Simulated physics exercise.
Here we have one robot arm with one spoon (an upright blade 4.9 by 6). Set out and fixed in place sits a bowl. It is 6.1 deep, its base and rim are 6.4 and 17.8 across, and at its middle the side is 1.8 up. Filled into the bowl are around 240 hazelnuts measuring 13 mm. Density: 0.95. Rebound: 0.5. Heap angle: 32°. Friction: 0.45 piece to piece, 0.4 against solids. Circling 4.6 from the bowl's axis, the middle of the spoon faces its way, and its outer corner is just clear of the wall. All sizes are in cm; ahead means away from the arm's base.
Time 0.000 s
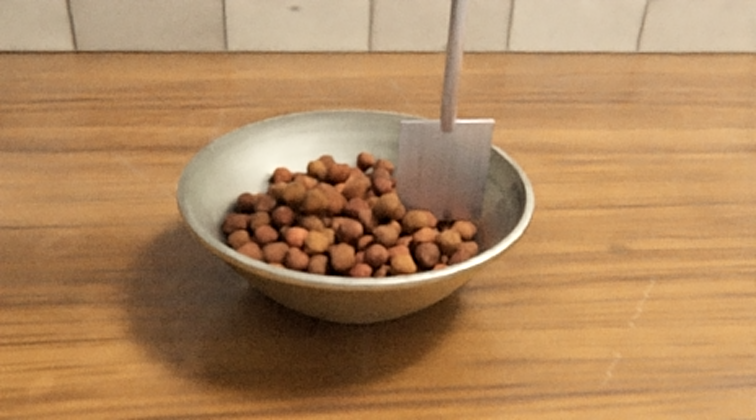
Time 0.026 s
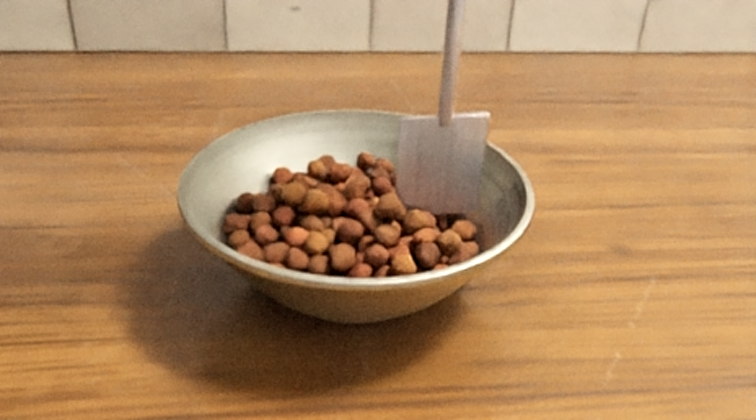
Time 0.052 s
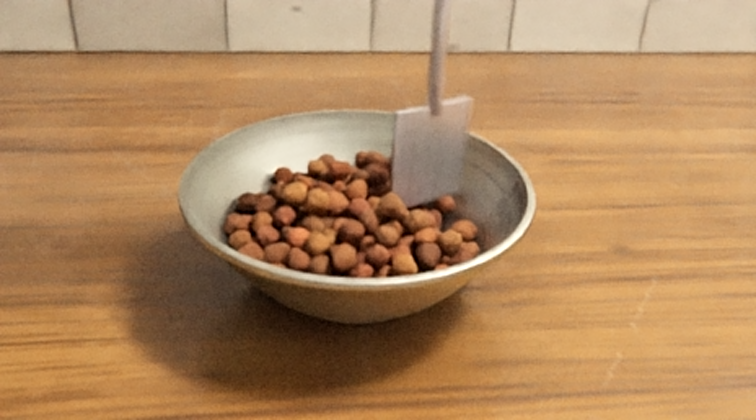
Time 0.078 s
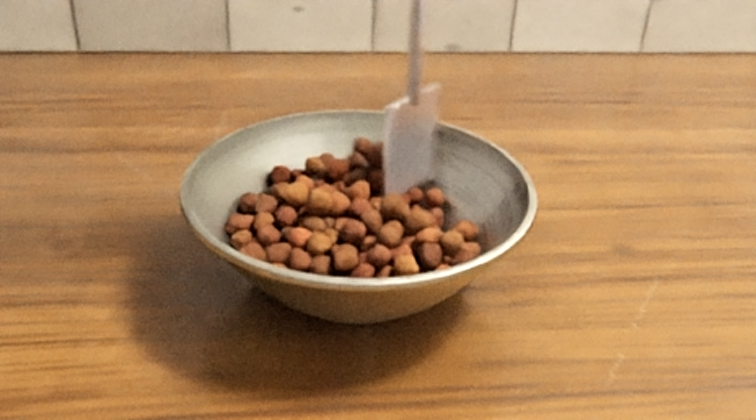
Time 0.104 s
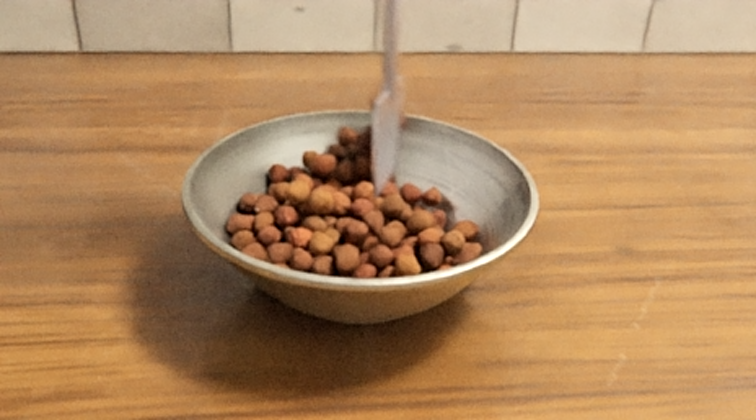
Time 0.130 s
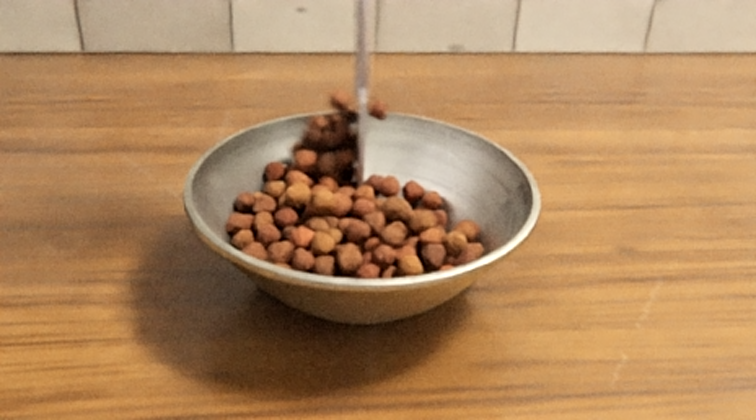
On a wooden counter before a tiled wall, a flat metal blade on a thin upright handle stands at the right side of a metal bowl of hazelnuts. It sweeps leftward around the back, turning edge-on, and pushes nuts into a rising pile against the bowl's rear wall.
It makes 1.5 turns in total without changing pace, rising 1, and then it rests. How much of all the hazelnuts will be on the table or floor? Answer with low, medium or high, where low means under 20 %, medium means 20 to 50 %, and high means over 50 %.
Medium.
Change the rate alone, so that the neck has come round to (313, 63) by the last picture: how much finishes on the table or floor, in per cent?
Close to 35 in a hundred.
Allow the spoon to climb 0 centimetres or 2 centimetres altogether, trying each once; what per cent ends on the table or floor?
Some 40 and 15 per cent.
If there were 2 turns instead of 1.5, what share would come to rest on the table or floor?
Close to 30 in a hundred.
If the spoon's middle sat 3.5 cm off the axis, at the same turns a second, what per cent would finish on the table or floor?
It would come to about 35 per cent.
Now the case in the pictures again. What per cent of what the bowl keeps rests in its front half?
I'd put it near 45 per cent.
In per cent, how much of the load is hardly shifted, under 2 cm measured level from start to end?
About 35 %.
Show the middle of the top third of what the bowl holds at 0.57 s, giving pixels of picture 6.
(359, 198).
After 0.35 s, 262° round, highest piece 11 above the table; 212 in the bowl, 11 on the table or floor, 12 in flight or on the tool.
After 0.57 s, 77° round, highest piece 9 above the table; 178 in the bowl, 46 on the table or floor, 11 in flight or on the tool.
After 0.88 s, 180° round, highest piece 5 above the table; 171 in the bowl, 64 on the table or floor.
After 1.58 s, 180° round, highest piece 4 above the table; 171 in the bowl, 64 on the table or floor.
In the end, 171 in the bowl, 64 on the table or floor. That is 27 % on the table or floor.
